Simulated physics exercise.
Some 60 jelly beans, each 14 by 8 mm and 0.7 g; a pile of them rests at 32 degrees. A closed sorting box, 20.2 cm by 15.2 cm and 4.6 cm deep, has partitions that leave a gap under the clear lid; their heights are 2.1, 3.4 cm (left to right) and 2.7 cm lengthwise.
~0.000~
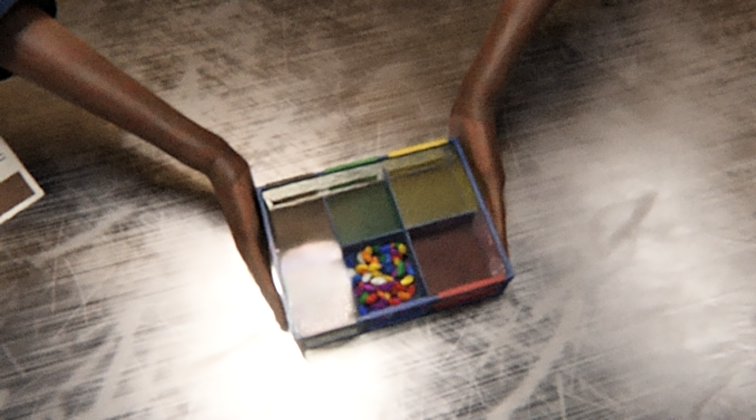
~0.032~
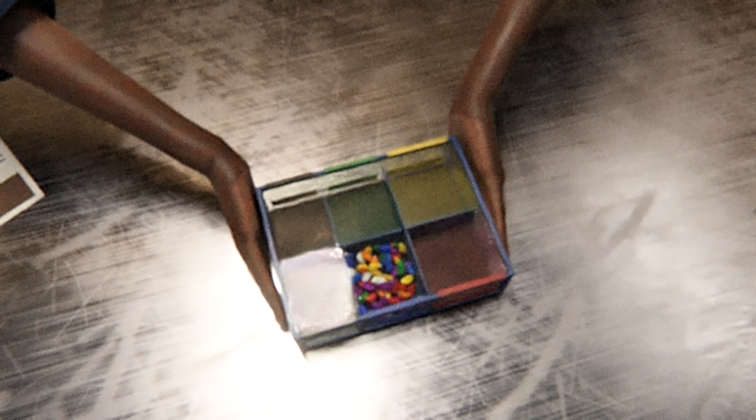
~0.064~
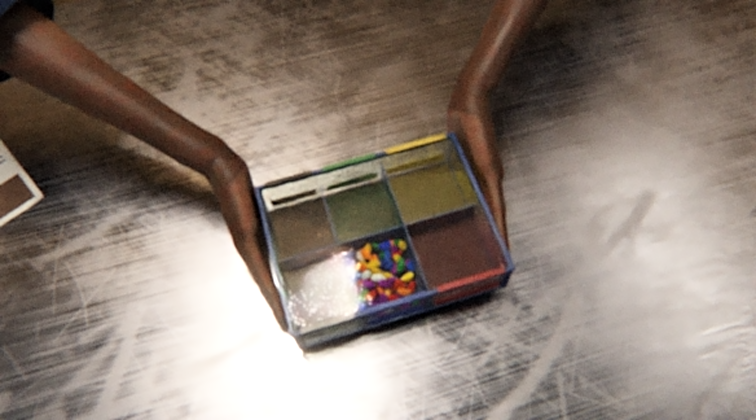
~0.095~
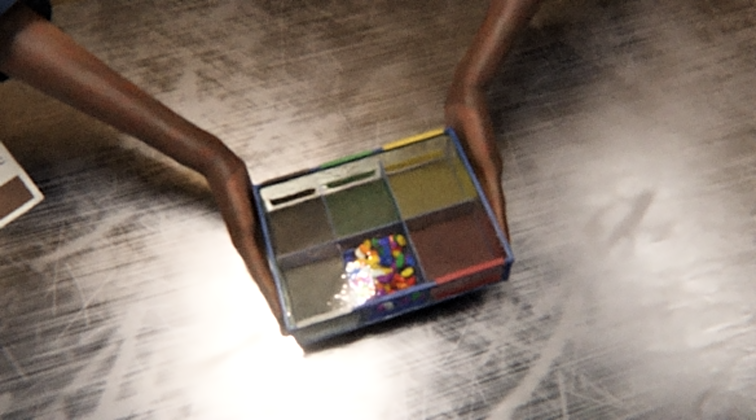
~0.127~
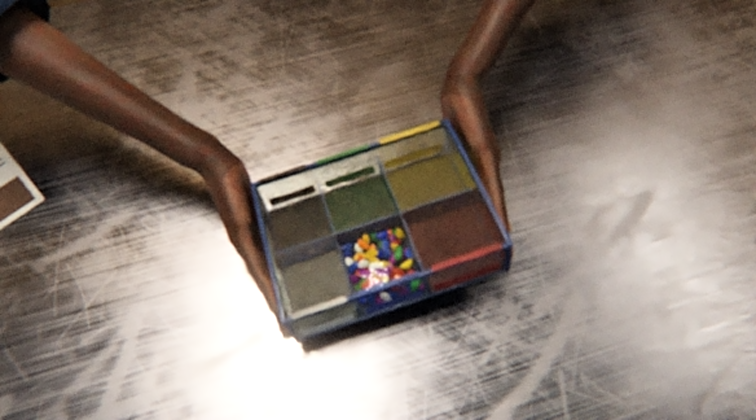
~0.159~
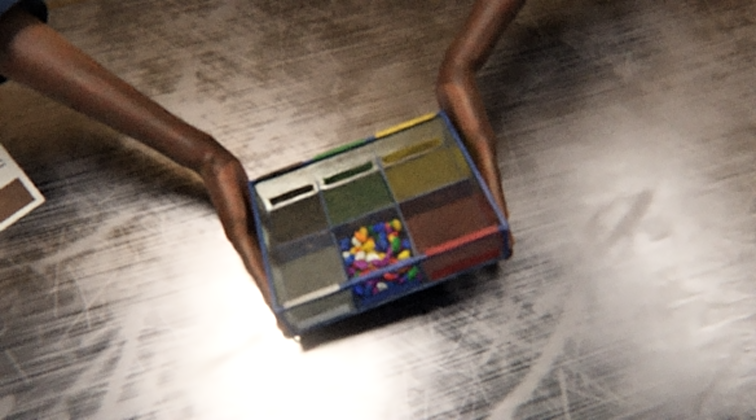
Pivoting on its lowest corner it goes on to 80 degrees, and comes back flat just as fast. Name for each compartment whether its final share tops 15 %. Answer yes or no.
Red compartment: No; blue compartment: Yes; green compartment: No; yellow compartment: No; white compartment: No; black compartment: Yes.
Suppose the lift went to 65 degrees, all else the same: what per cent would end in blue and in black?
Blue 70, black 25.
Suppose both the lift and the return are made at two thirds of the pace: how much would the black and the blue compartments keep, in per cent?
In that case black 45, blue 55.
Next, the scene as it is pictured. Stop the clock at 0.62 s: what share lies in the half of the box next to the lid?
Roughly 50 per cent.
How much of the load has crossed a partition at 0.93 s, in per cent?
Roughly 60 per cent.
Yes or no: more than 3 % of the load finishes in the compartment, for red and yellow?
Red no, yellow no.
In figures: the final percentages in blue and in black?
Blue 35; black 50.
After 0.62 s, tilt 80 degrees; blue 80 %, green 5 %, white 10 %, black 5 %.
After 0.93 s, tilt 34 degrees; blue 40 %, green 10 %, black 50 %.
After 1.34 s, tilt 0 degrees; blue 35 %, green 10 %, white 5 %, black 50 %.
At rest (2.0 s), red 0 %, blue 35 %, green 10 %, yellow 0 %, white 5 %, black 50 %.
